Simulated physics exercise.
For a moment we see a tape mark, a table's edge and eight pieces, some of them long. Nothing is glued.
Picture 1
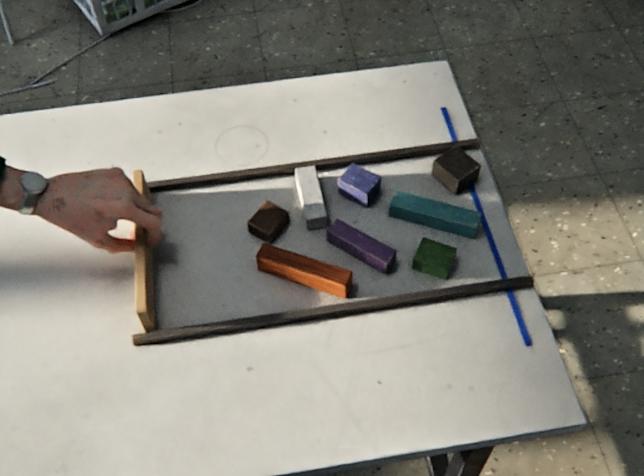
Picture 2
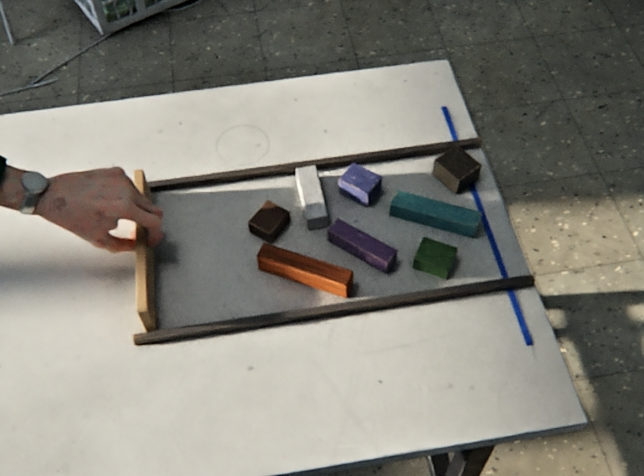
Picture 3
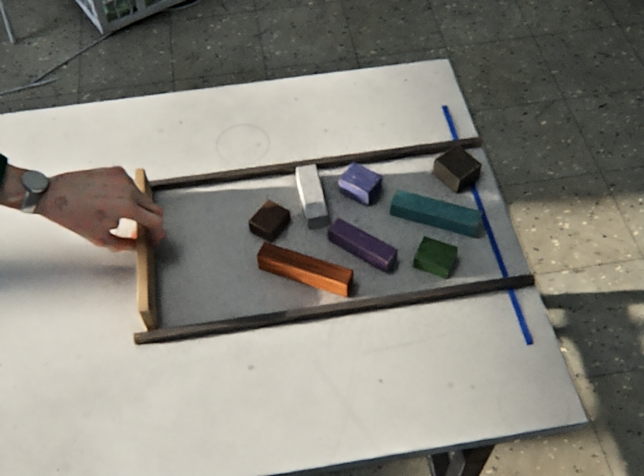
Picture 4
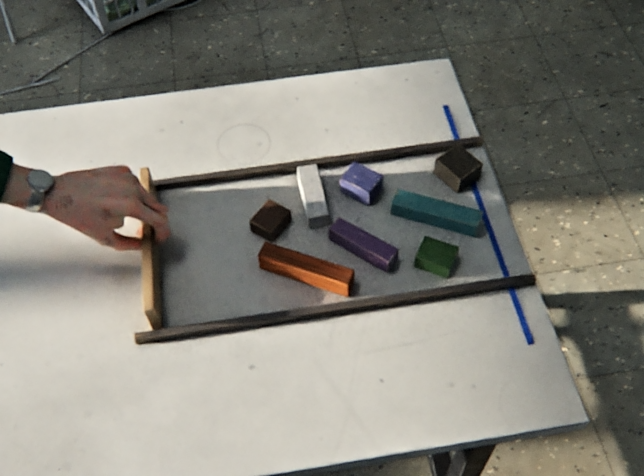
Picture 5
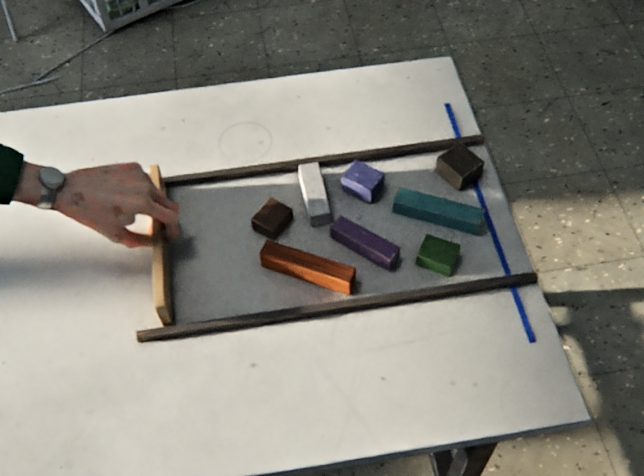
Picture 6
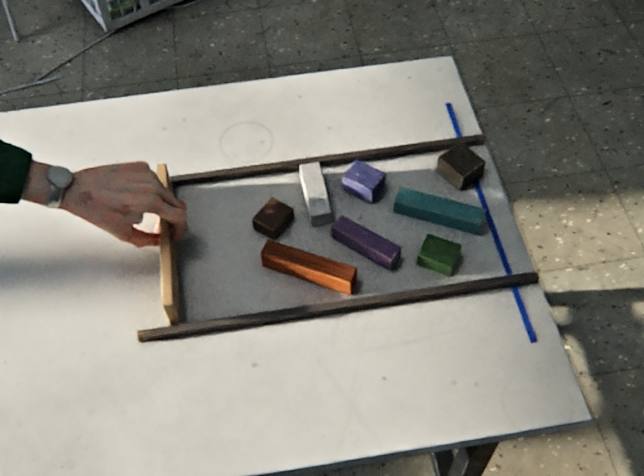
A hand slides a wooden board slightly right between two rails, behind several still coloured blocks.
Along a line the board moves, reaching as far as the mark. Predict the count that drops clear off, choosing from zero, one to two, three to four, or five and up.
The count is five and up.
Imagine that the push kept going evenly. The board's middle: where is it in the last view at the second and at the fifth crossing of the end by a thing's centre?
I'd put it close to (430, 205) and later close to (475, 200).
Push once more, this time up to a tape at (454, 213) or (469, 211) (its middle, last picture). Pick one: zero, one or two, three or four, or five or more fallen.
The falls would be three or four; three or four.
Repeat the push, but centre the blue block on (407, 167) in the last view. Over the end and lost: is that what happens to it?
It topples off.
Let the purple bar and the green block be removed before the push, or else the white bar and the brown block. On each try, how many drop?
In order, the numbers are 4 and 5.
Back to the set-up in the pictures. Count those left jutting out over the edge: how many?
The overhang total is 2.
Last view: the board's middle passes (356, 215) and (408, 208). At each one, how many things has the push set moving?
At that stage 7; at the next, 8.
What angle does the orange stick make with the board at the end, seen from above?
Angle: Close to 25 degrees.
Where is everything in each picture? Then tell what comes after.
Black block (456, 170); turquoise bar (434, 214); green block (434, 258); board (144, 248); tape (481, 213), in the first frame.
Turquoise bar (435, 214); brown block (269, 221), in the second frame.
Green block (435, 257); white bar (312, 196), in the third frame.
Black block (458, 168); blue block (361, 184), in the fourth frame.
Turquoise bar (438, 211); orange stick (308, 267), in the fifth frame.
Black block (461, 166); turquoise bar (439, 210); green block (439, 255); board (169, 242); tape (486, 209), in the sixth frame.
Soon after, none off yet; black block at rest near (461, 166); turquoise bar at rest near (439, 210); green block at rest near (439, 255).
After that, none off yet; black block at rest near (461, 166); turquoise bar moving near (449, 212); green block displaced a little near (459, 256).
And then, none off yet; black block displaced about its own width near (507, 169); turquoise bar displaced about its own width near (521, 211); green block tilting a little near (544, 245).
In the end, the number that fall off is five or more; gone, white bar, purple bar, blue block, green block, turquoise bar and black block.
